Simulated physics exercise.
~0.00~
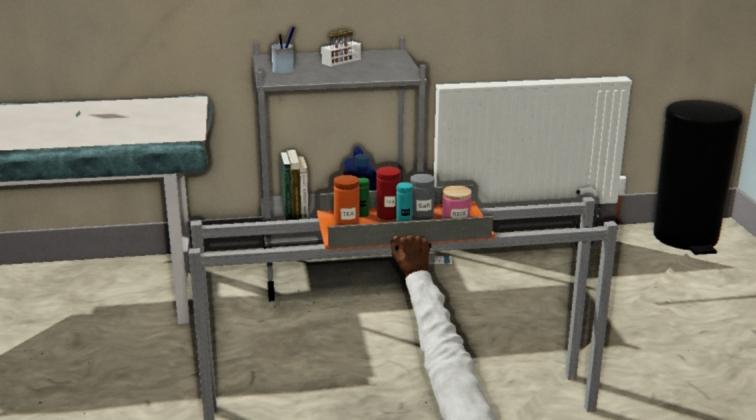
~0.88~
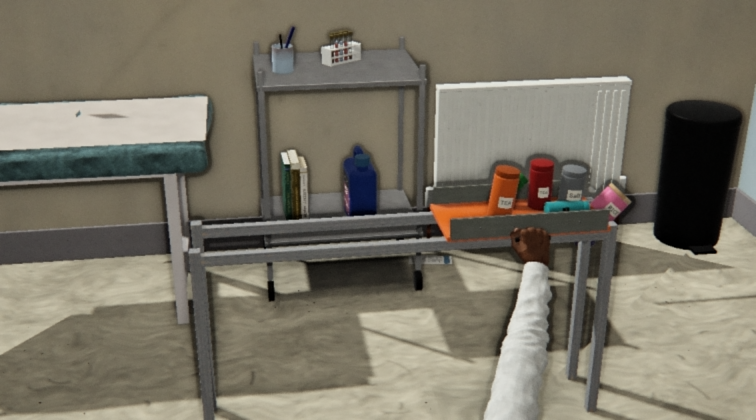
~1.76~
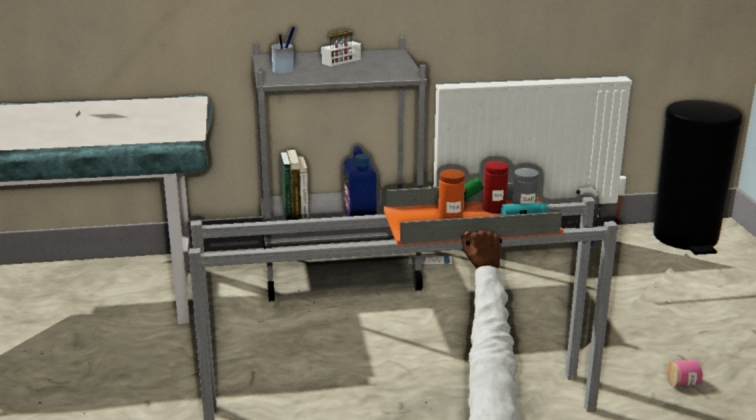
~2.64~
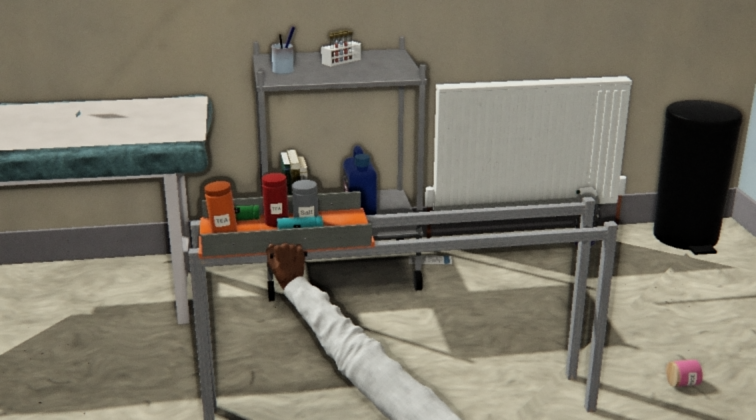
In a room with a radiator and shelving, a hand moves an orange tray of containers right along metal rails, tipping some as a pink jar falls to the floor, then moves it left, where orange, red and grey jars stand beside toppled turquoise and green shakers.
